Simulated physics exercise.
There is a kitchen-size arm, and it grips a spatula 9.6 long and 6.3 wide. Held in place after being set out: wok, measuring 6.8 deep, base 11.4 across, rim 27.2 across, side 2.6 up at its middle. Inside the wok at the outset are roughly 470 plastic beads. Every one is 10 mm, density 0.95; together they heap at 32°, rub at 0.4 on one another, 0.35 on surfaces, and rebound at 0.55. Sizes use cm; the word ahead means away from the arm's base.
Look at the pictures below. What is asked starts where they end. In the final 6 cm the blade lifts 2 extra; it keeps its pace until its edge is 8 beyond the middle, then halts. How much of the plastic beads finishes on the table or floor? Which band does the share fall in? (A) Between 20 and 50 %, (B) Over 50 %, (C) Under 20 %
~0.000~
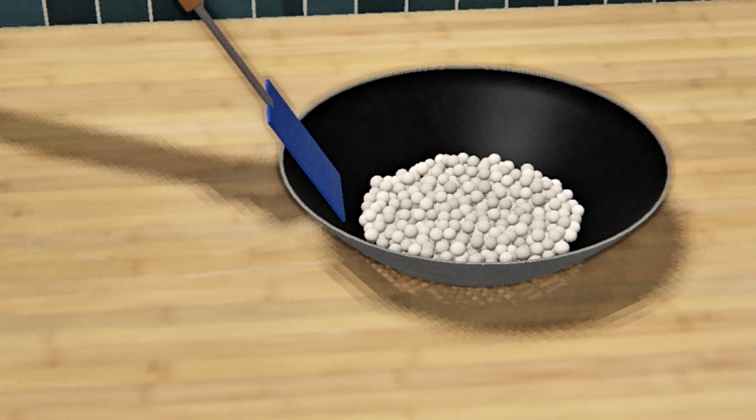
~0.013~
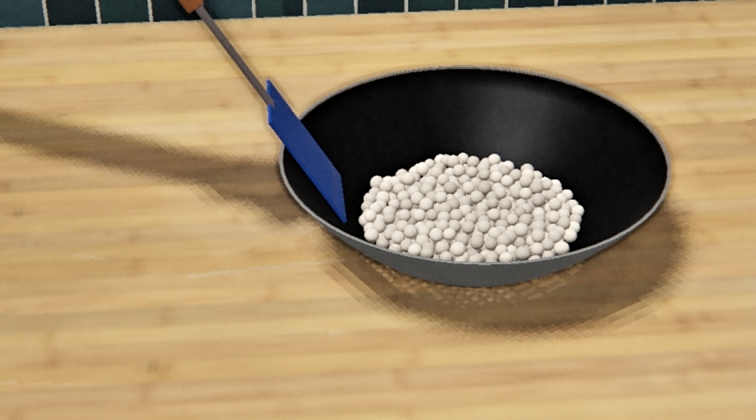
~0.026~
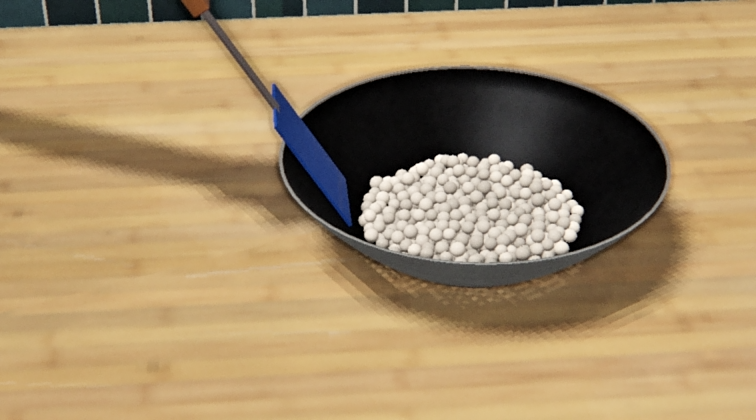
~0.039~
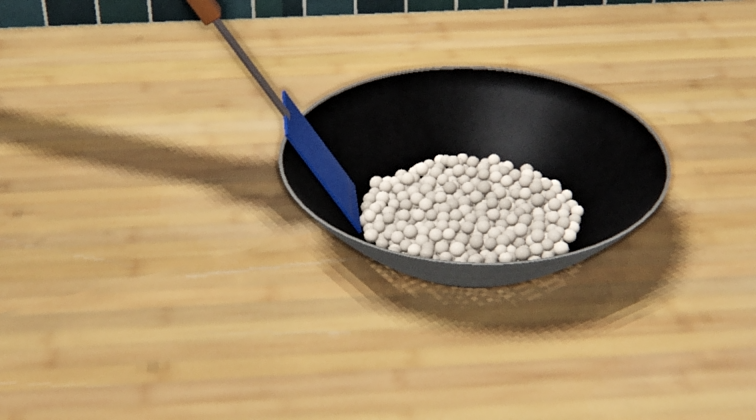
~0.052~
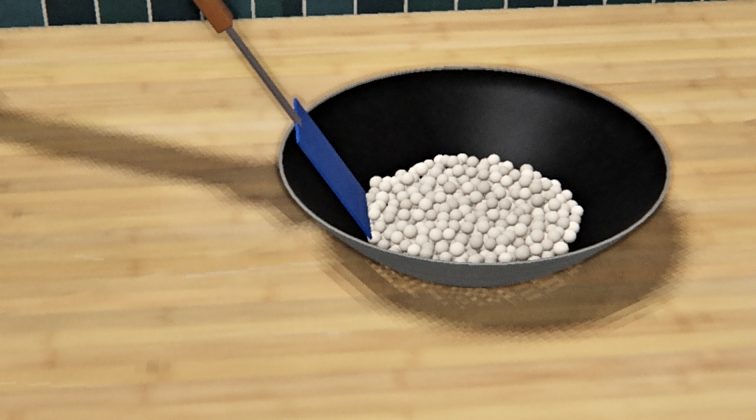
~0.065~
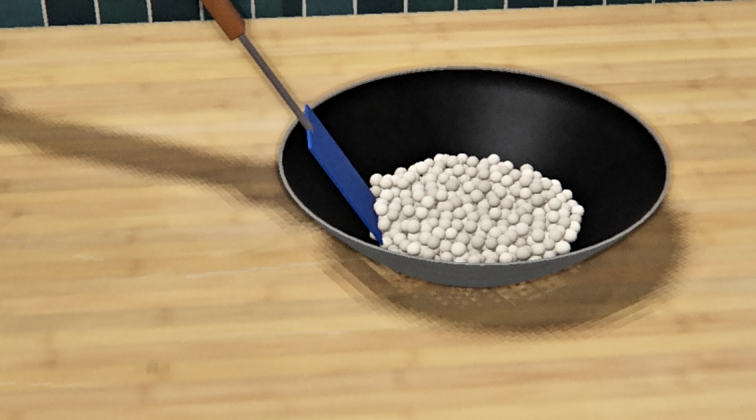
C, under 20 %.
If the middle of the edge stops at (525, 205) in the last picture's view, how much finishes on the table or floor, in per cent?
Around 0 percent.
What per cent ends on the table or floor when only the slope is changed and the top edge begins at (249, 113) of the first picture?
About 5 per cent.
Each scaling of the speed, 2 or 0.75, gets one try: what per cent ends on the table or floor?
I'd say near 30 and then near 0 per cent.
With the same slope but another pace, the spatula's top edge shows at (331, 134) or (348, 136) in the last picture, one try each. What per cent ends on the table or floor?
Estimates: About 20 %, about 30 %.
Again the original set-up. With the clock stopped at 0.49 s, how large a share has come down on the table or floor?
Some 5 per cent of the load.
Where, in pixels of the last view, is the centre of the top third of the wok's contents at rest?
(585, 191).
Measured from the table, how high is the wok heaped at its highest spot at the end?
Height at the end: Around 6.5 cm.
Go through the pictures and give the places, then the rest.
Spatula top edge at (268, 100), sloping 59°; upper third of the load around (465, 211), from x 365 to 580, top at y 160; 471 in the wok, in the first frame.
Spatula top edge at (269, 101), sloping 59°; upper third of the load around (465, 211), from x 365 to 580, top at y 160, in the second frame.
Spatula top edge at (274, 105), sloping 59°; upper third of the load around (465, 211), from x 365 to 575, top at y 160, in the third frame.
Spatula top edge at (285, 112), sloping 59°; upper third of the load around (465, 212), from x 365 to 575, top at y 160, in the fourth frame.
Spatula top edge at (296, 119), sloping 59°; upper third of the load around (464, 212), from x 370 to 575, top at y 160, in the fifth frame.
Spatula top edge at (308, 126), sloping 59°; upper third of the load around (464, 214), from x 375 to 580, top at y 160; 471 in the wok, in the sixth frame.
By 0.15 s, sloping 59°, highest piece 6 above the table; 471 in the wok.
By 0.24 s, sloping 59°, highest piece 8 above the table; 471 in the wok.
By 0.49 s, sloping 59°, highest piece 8 above the table; 441 in the wok, 21 on the table or floor, 9 on the blade or in flight.
By 1.54 s, sloping 59°, highest piece 6 above the table; 441 in the wok, 30 on the table or floor.
Final count, 441 in the wok, 30 on the table or floor. That is 6 % on the table or floor.
